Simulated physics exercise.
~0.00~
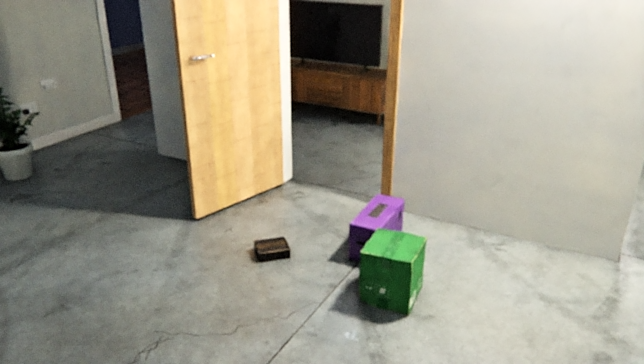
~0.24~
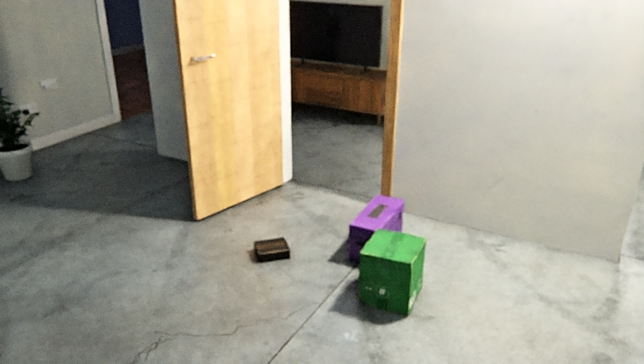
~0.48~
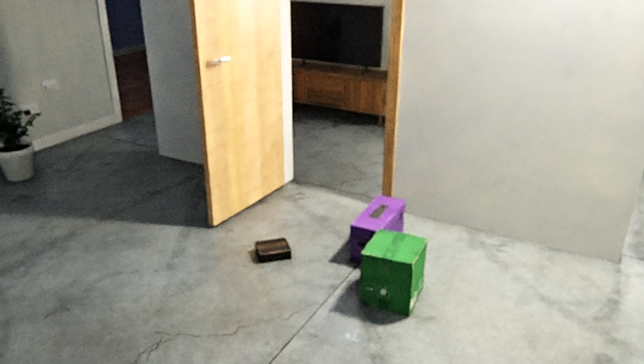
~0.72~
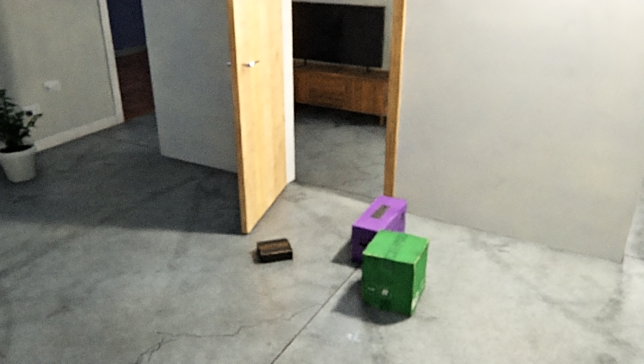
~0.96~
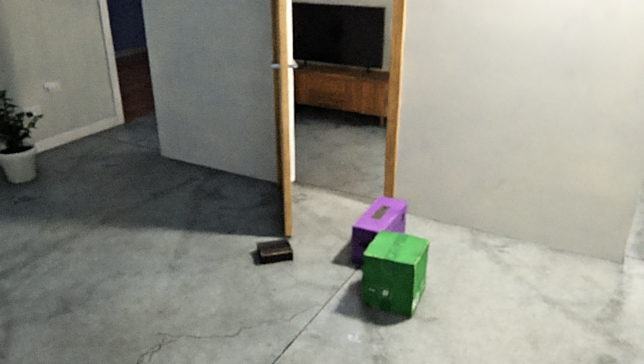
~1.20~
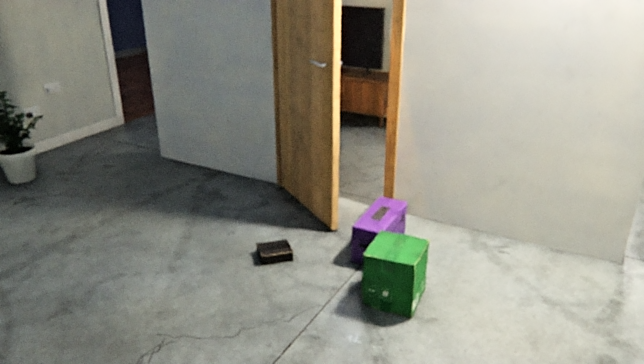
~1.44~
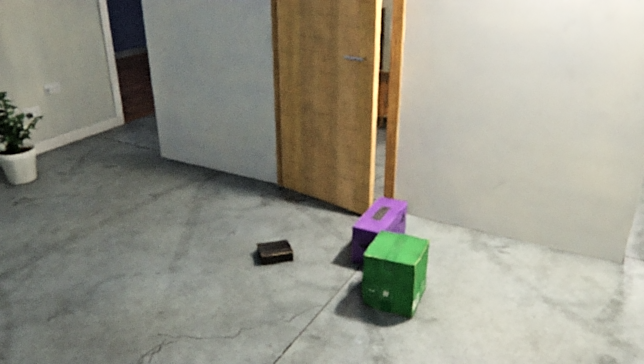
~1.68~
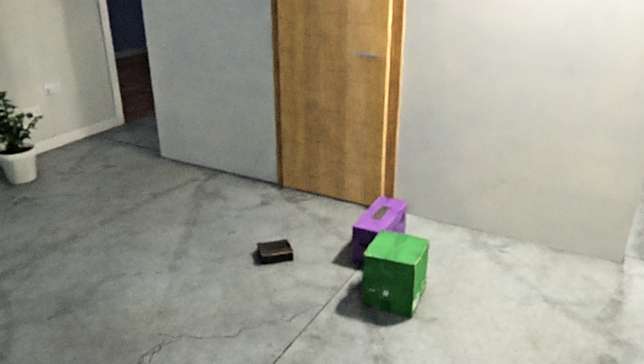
Room with a concrete floor, a wooden door swinging shut past a black box, purple toolbox and green box, all staying still.
